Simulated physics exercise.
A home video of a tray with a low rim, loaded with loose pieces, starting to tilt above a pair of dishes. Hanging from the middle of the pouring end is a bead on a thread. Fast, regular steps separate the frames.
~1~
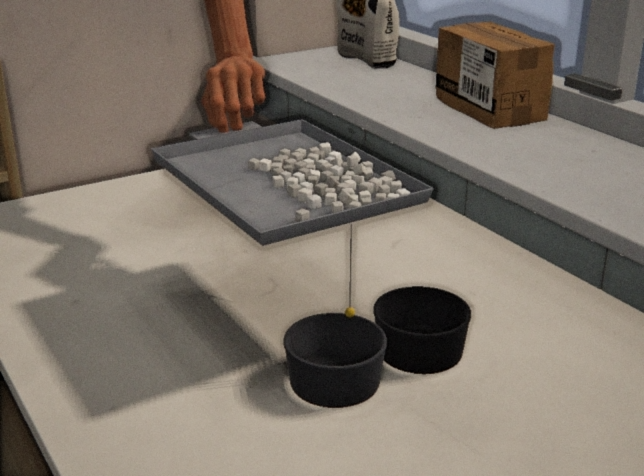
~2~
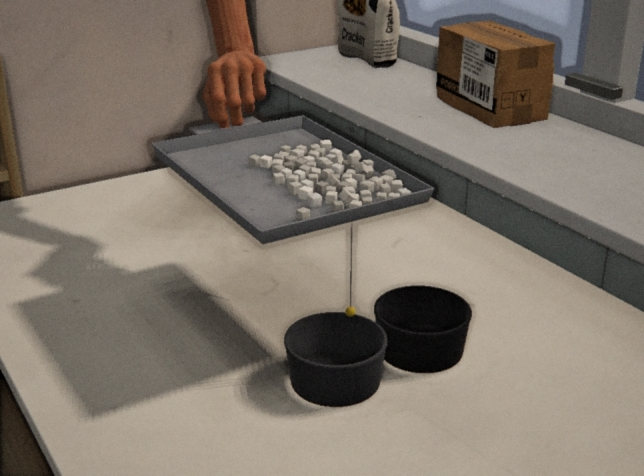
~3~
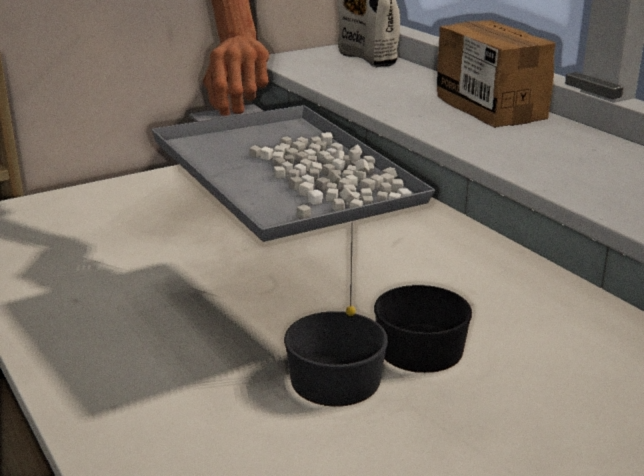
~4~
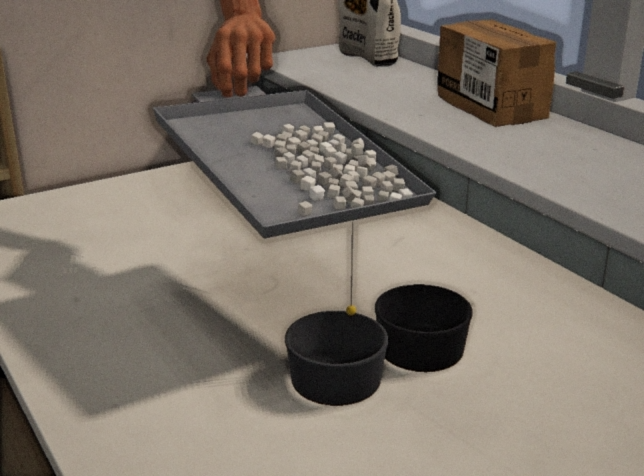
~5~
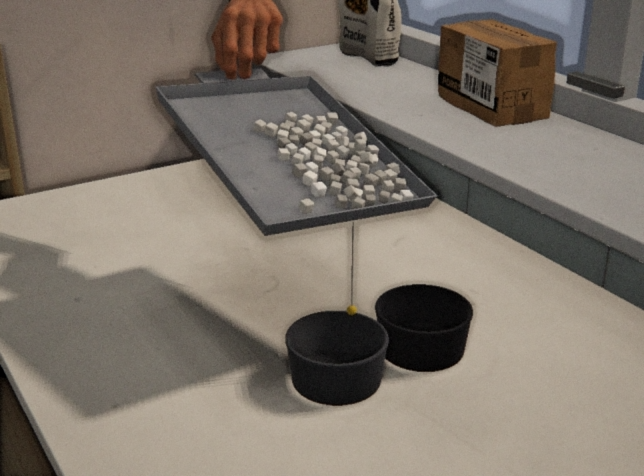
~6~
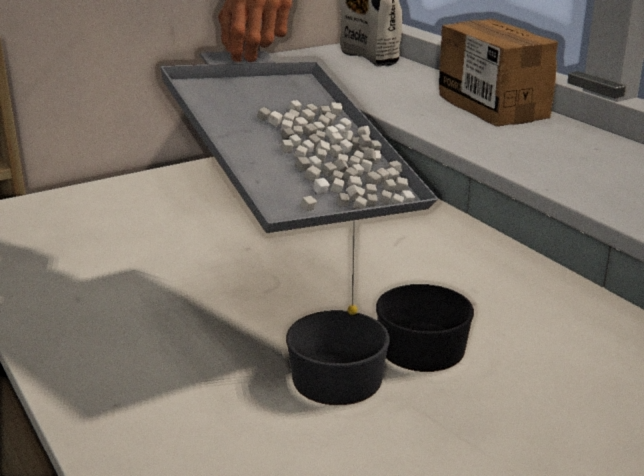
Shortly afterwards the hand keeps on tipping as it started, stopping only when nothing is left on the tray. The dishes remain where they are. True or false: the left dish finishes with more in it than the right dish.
False; the right dish has more.
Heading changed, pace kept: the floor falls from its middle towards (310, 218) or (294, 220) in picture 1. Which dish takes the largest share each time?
Try 1: The left-side dish; try 2: The left-side dish.
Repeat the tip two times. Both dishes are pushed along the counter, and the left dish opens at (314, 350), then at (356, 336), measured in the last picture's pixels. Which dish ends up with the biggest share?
The first time the right-side one comes out ahead, the second time the right-side one.
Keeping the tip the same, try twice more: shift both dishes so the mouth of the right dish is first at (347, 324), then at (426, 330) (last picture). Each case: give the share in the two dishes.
First placement near 10 percent, second near 70 percent.
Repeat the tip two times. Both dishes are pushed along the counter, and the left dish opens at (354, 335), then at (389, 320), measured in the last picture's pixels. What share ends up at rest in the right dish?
Trial 1: 60 percent; trial 2: 30 percent.
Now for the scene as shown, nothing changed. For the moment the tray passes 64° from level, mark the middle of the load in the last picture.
(386, 168).
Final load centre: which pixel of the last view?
At about (427, 347), give or take.
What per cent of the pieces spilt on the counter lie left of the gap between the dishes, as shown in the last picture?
Roughly 0 %.
Shortly afterwards, tray tipped steeply; all but a few on the tray; only a few in the right dish; only a few in the air.
Next, tray tipped past a quarter turn; the bulk on the tray; a little in the right dish; only a few outside both; a little in the air.
Some moments later, tray tipped past a quarter turn; a little in the left dish; near two thirds in the right dish; near a quarter outside both.
In the end, tray tipped past a quarter turn; a little in the left dish; near two thirds in the right dish; near a quarter outside both.
